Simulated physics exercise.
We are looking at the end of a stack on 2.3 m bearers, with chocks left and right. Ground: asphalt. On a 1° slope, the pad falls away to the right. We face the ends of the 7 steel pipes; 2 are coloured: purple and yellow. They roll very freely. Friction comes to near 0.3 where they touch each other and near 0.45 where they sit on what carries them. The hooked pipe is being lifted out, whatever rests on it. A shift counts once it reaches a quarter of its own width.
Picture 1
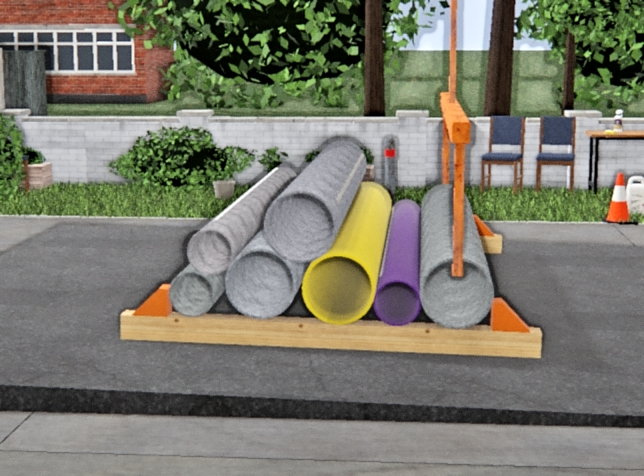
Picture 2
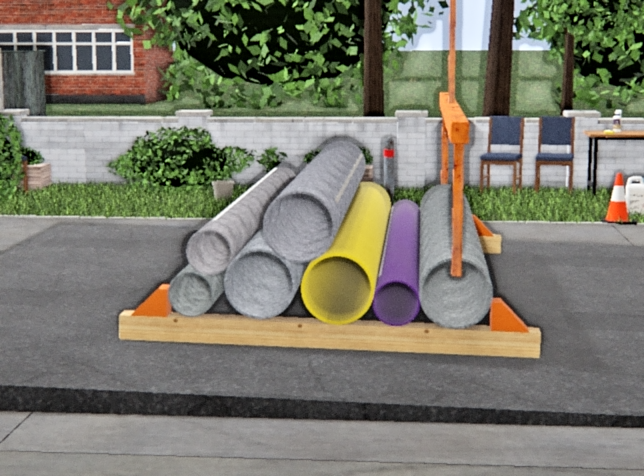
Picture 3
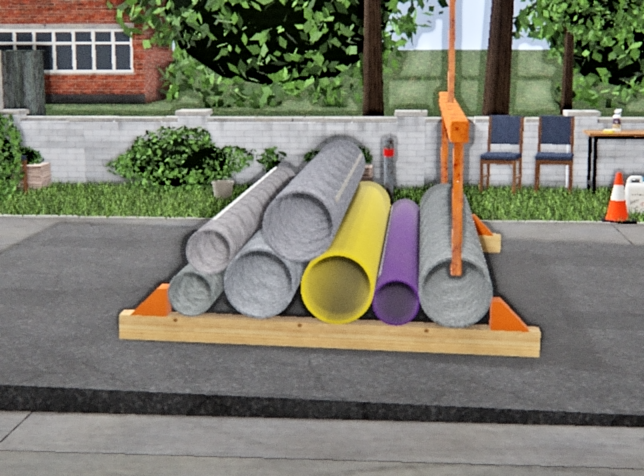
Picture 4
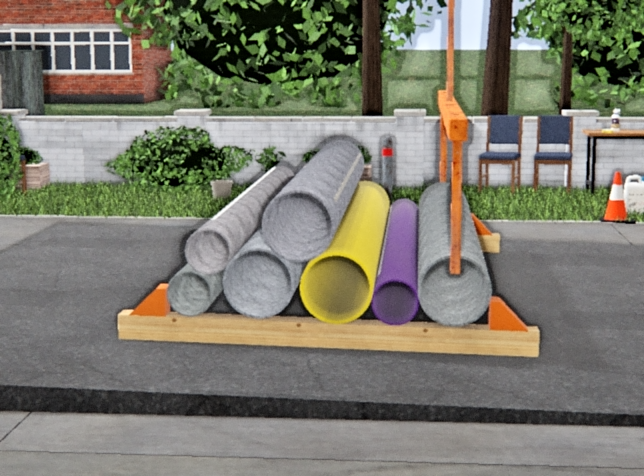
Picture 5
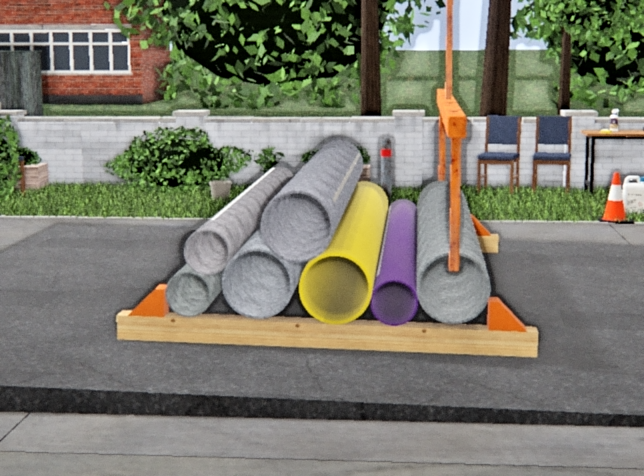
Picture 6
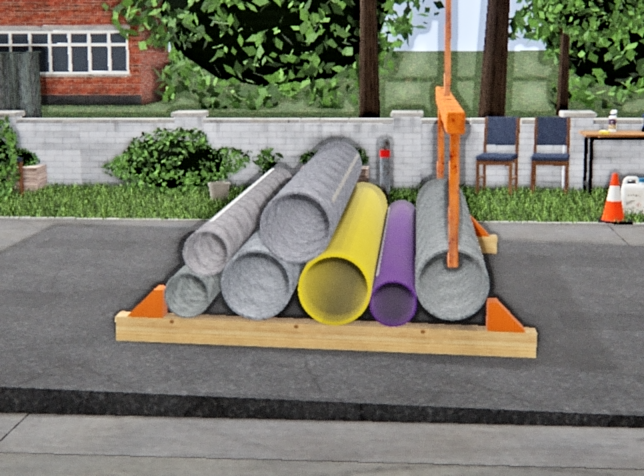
Paved roadside pad with stacked grey, yellow and purple pipes between orange chocks, an orange lifting hook barely raising the right-hand grey pipe.
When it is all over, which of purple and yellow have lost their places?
Here's what happens: Purple changes position and yellow changes position.
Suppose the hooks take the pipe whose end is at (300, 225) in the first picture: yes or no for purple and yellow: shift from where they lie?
Result - purple: No, it would not, yellow: No, it would not.
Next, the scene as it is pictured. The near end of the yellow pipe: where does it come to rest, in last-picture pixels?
Rest position in the last view: About (405, 292).
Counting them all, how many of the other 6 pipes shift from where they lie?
6 in total.
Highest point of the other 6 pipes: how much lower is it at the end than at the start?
About 0 cm lower.
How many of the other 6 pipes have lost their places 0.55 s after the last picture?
At that instant the count is 0.
Then, 0.5 s past the sixth picture, purple is 4 cm further right; yellow is 4 cm further right; 0 out of place.
Then, 1.2 s past the sixth picture, purple is 14 cm further right; yellow is 14 cm further right; 5 out of place.
Finally (4.1 s after the last picture), purple is 39 cm further right; yellow is 39 cm further right; 6 out of place.
